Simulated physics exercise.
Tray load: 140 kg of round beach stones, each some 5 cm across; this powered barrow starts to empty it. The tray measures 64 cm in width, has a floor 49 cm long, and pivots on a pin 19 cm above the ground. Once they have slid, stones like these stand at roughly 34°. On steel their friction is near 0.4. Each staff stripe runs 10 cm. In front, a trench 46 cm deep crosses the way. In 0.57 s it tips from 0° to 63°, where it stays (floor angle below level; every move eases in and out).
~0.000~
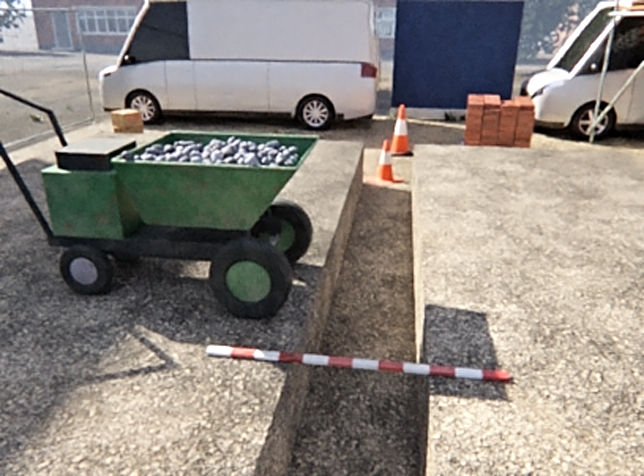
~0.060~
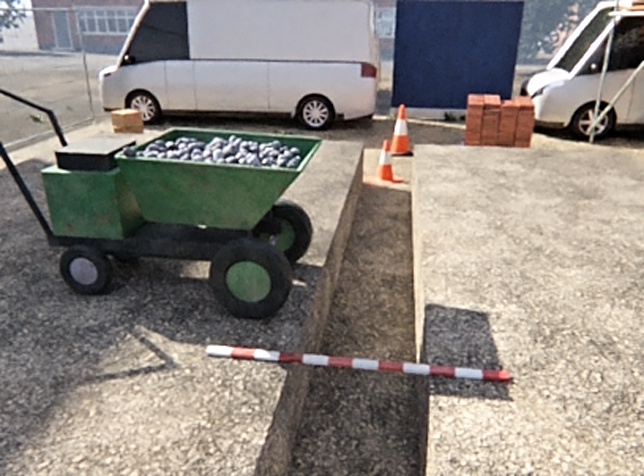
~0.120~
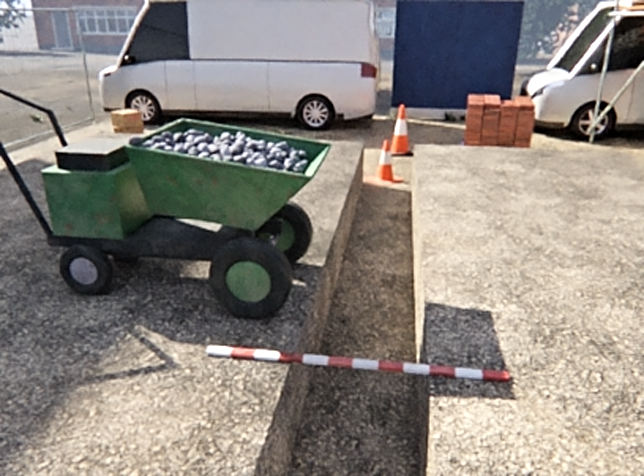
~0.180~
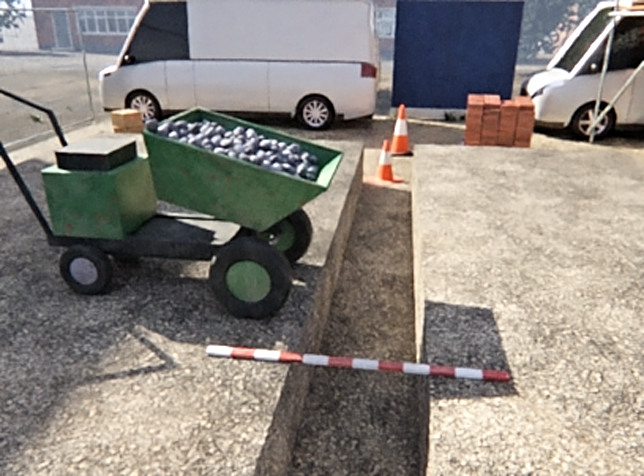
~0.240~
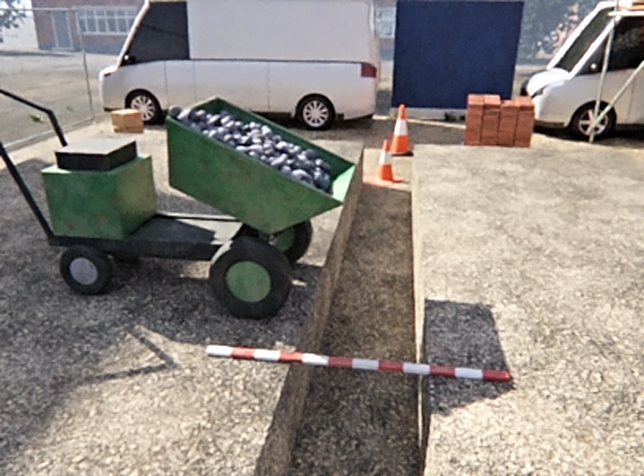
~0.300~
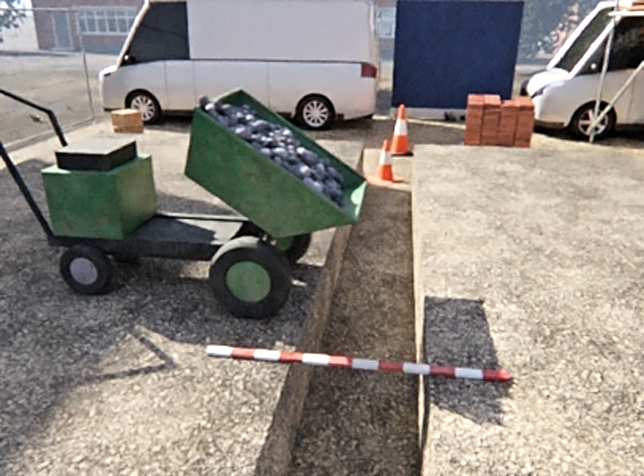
At the start, a green powered barrow loaded with grey stones stands left of a narrow trench, its tray level. The tray then tilts toward the right, slowly at first, its back end rising and its lip lowering, until it slopes steeply with the stones still inside while the wheels stay put.
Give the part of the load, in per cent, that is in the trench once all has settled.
Close to 51 in a hundred.
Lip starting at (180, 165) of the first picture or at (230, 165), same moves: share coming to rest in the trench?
85 and 95 %.
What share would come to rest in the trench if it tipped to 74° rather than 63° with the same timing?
It would be close to 55 percent.
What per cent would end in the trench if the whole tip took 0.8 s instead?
I'd put it at some 65 in a hundred.
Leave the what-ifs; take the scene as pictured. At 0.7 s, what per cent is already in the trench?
15 per cent or so by then.
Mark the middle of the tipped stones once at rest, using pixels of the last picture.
Near (416, 343).
After 0.4 s the floor is at 53°; 100 % in the tray; the foremost stones are at (362, 234).
After 0.7 s the floor is at 63°; 79 % in the tray, 15 % in the trench, 6 % past the trench; the foremost stones are at (447, 294).
After 1.0 s the floor is at 63°; 29 % in the tray, 24 % in the trench, 47 % past the trench; the foremost stones are at (609, 305).
After 3.0 s the floor is at 63°; 0 % in the tray, 51 % in the trench, 49 % past the trench; the foremost stones are past the picture's edge.
